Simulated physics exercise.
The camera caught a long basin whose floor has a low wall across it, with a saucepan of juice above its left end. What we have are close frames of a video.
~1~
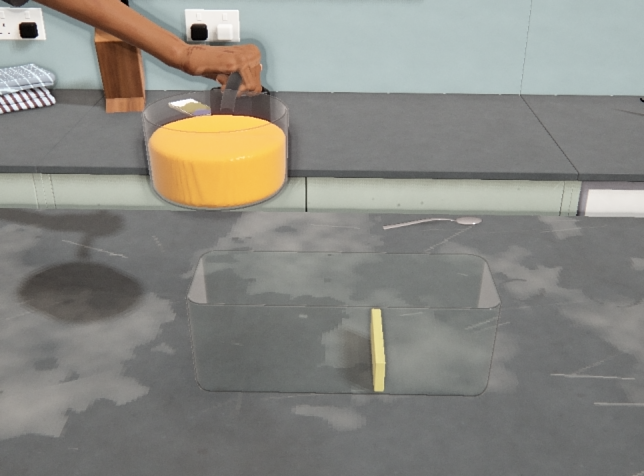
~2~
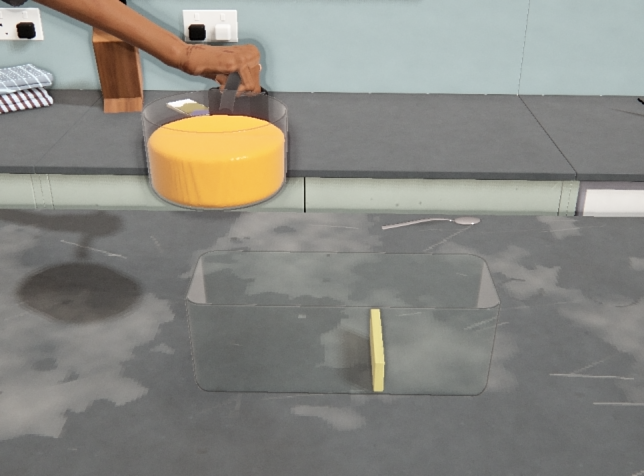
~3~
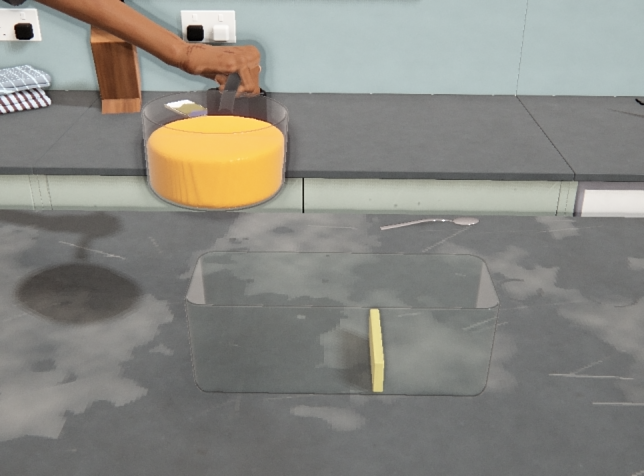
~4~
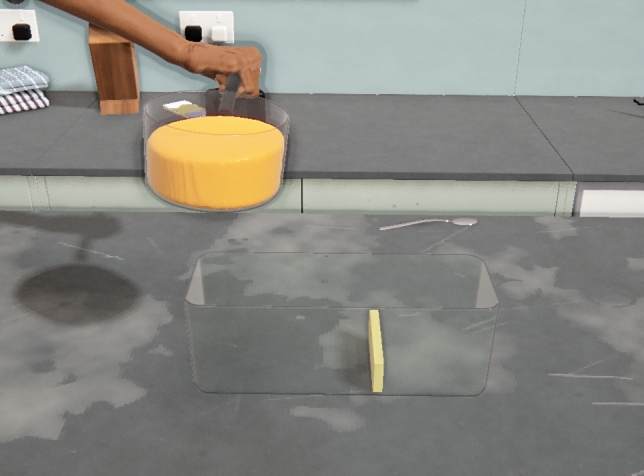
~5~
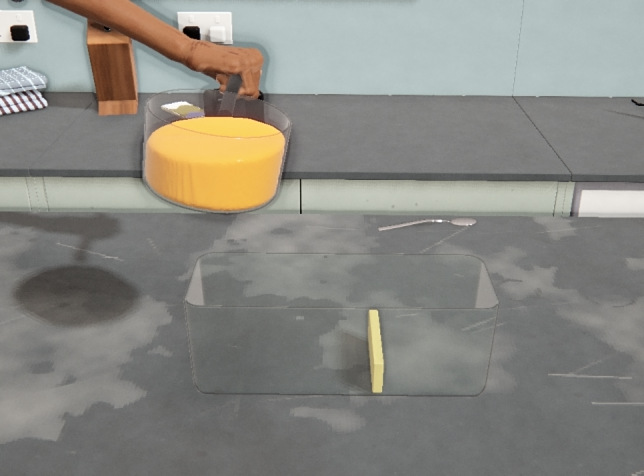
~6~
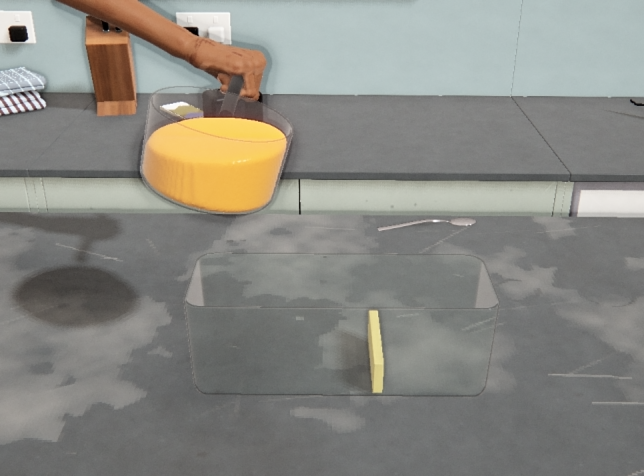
In the video, a hand holds a clear saucepan of orange-yellow juice above the left end of a transparent long basin with a low yellow wall across its floor, then gradually tilts the pan slightly to the right.
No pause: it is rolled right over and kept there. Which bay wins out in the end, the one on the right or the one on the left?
The fullest section lies on the viewer's left.
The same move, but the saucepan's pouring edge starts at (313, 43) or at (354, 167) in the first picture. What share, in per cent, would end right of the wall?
Roughly 55 per cent, then roughly 60 per cent.
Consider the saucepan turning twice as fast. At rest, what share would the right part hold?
Near 15 %.
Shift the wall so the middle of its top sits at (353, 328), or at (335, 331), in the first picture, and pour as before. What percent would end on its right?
Try 1: About 45 percent; try 2: About 65 percent.
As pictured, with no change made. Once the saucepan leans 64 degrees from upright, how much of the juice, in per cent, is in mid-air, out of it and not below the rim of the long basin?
Near 25 %.
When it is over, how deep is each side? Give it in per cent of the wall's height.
Left: 80 %. Right: 20 %.
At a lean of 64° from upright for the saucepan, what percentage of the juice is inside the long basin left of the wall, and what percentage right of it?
Left 5, right 0.
A moment on, the tilt is 64° and 70 per cent is still to pour, 5 is left of the wall and 0 right of it.
Next, the tilt is 94° and 19 per cent is still to pour, 57 is left of the wall and 9 right of it.
Then the tilt is 99° and 3 per cent is still to pour, 83 is left of the wall and 10 right of it.
Later the tilt is 99° and 0 per cent is still to pour, 87 is left of the wall and 12 right of it.
Finally, 87 per cent lies left of the wall, 12 right of it and 1 outside.
